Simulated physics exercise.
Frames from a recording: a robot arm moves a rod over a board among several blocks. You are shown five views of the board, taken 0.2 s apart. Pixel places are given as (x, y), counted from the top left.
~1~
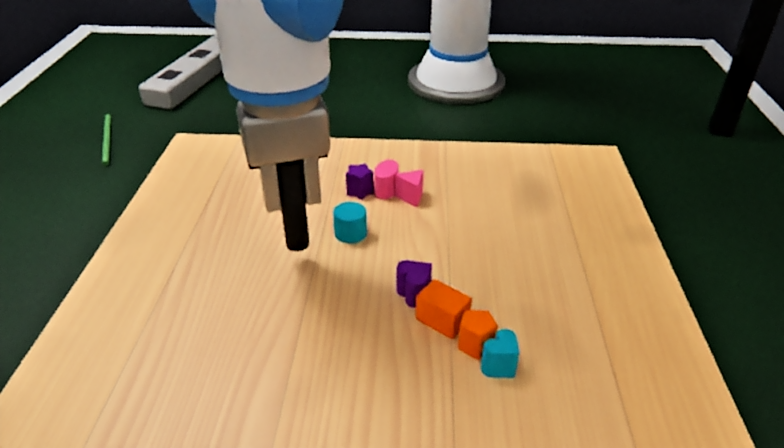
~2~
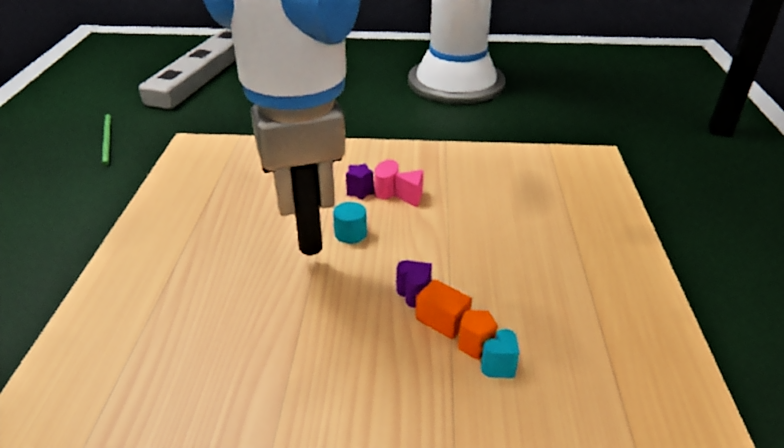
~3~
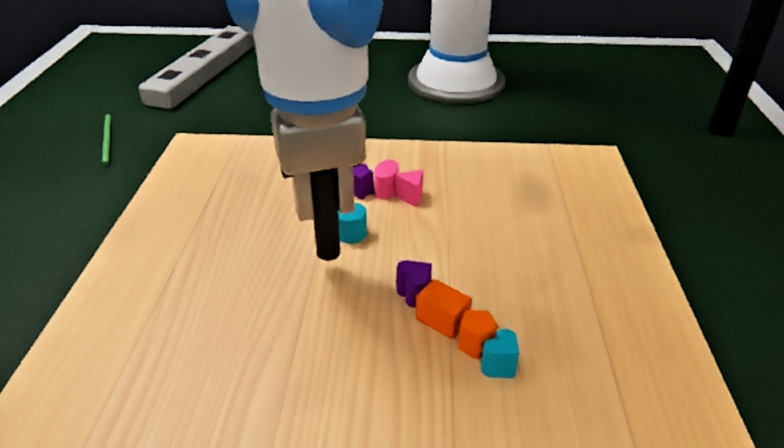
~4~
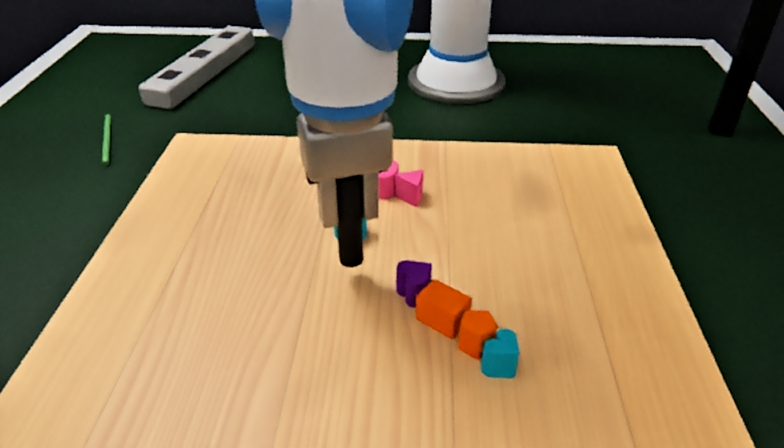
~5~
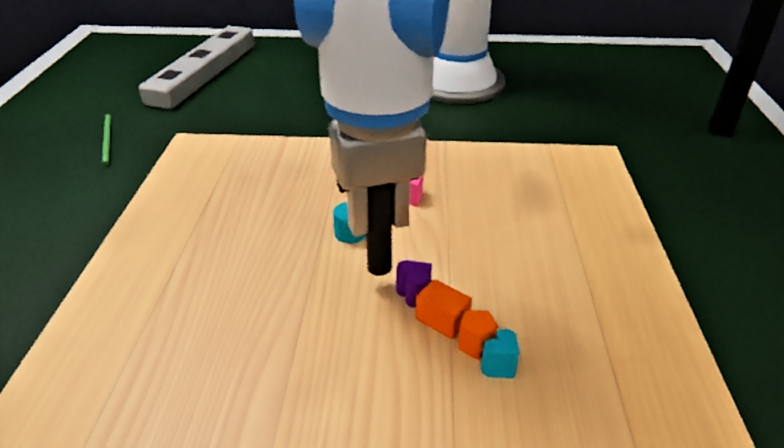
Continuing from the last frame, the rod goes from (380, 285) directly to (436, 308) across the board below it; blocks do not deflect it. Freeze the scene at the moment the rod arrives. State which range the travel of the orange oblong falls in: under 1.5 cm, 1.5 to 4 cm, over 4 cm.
Overall it shifts between 1.5 and 4 cm.
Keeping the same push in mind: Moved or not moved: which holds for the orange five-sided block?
Here's my answer: The orange five-sided block gets displaced.
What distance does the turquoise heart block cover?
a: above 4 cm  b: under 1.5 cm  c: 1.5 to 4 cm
That would be b.
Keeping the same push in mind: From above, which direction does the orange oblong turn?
Looking from above, the answer is clockwise.
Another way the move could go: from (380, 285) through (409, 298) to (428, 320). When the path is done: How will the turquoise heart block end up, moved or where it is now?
Moved off its spot.
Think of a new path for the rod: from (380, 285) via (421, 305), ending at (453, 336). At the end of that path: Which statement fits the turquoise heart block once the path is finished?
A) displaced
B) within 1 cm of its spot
The answer is A.
What follows on the original path. Halfway along, rod (408, 280); purple heart block (433, 270), turned 20° clockwise; orange oblong (450, 298).
At the end, rod (437, 292); purple heart block (449, 270), turned 25° anticlockwise; orange oblong (469, 304), turned 40° clockwise; orange five-sided block (488, 332), turned 15° anticlockwise; turquoise heart block (513, 349).
